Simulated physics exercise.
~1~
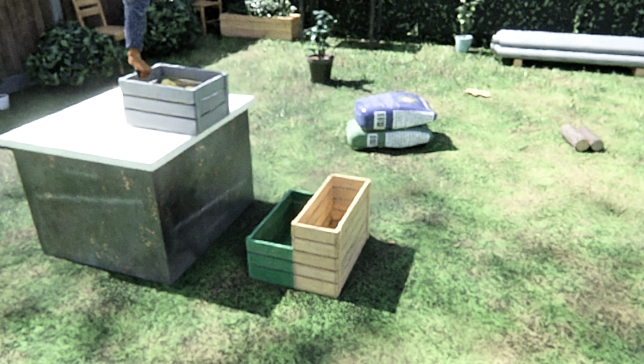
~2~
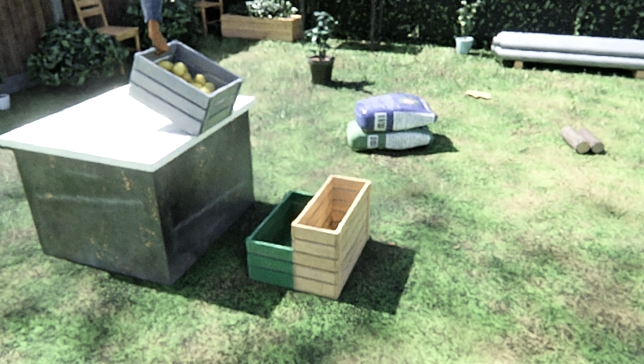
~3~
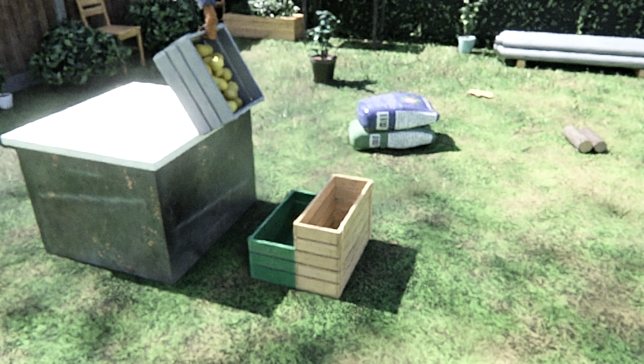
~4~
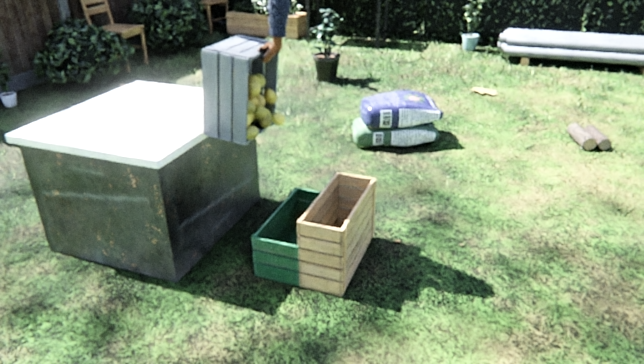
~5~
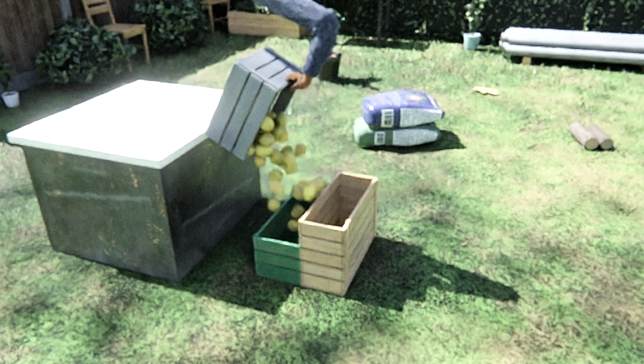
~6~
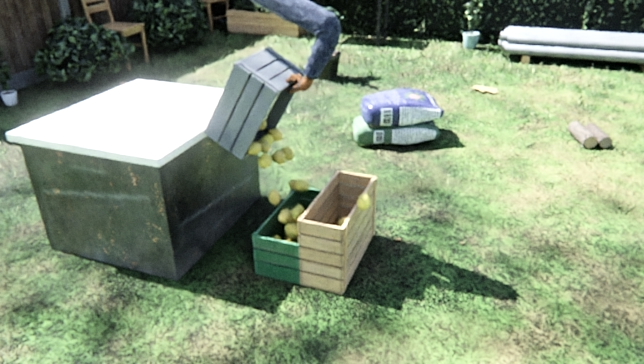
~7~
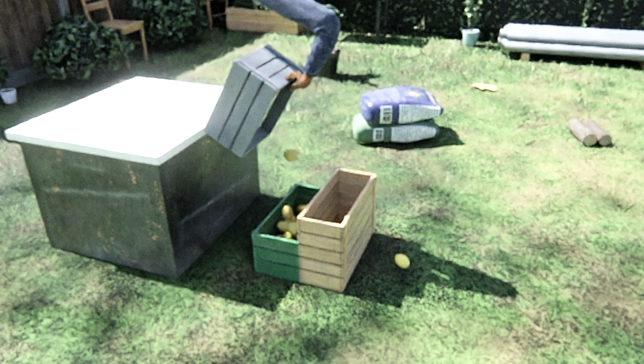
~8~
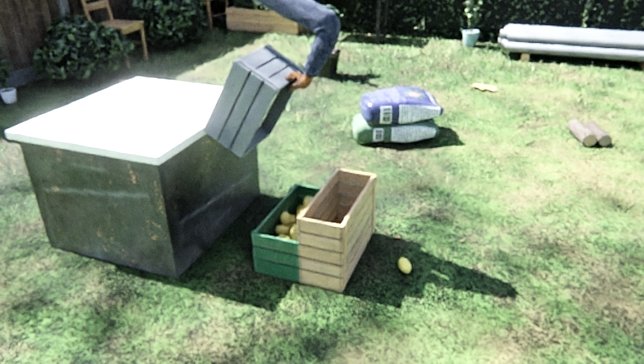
A sunlit back lawn is seen from slightly above through a gently swaying camera, with bags, logs and potted plants scattered behind. On the left stands a dark metal bench with a white top, and on the grass to its right sit an empty green tote and a taller pale wooden bin. A hand lifts a grey crate of yellow, lemon-like fruit off the bench and tips it steadily to the right. The fruit spills out in a stream, mostly dropping into the green tote. One piece flies past the wooden bin and rests on the grass, while the emptied crate stays tilted.
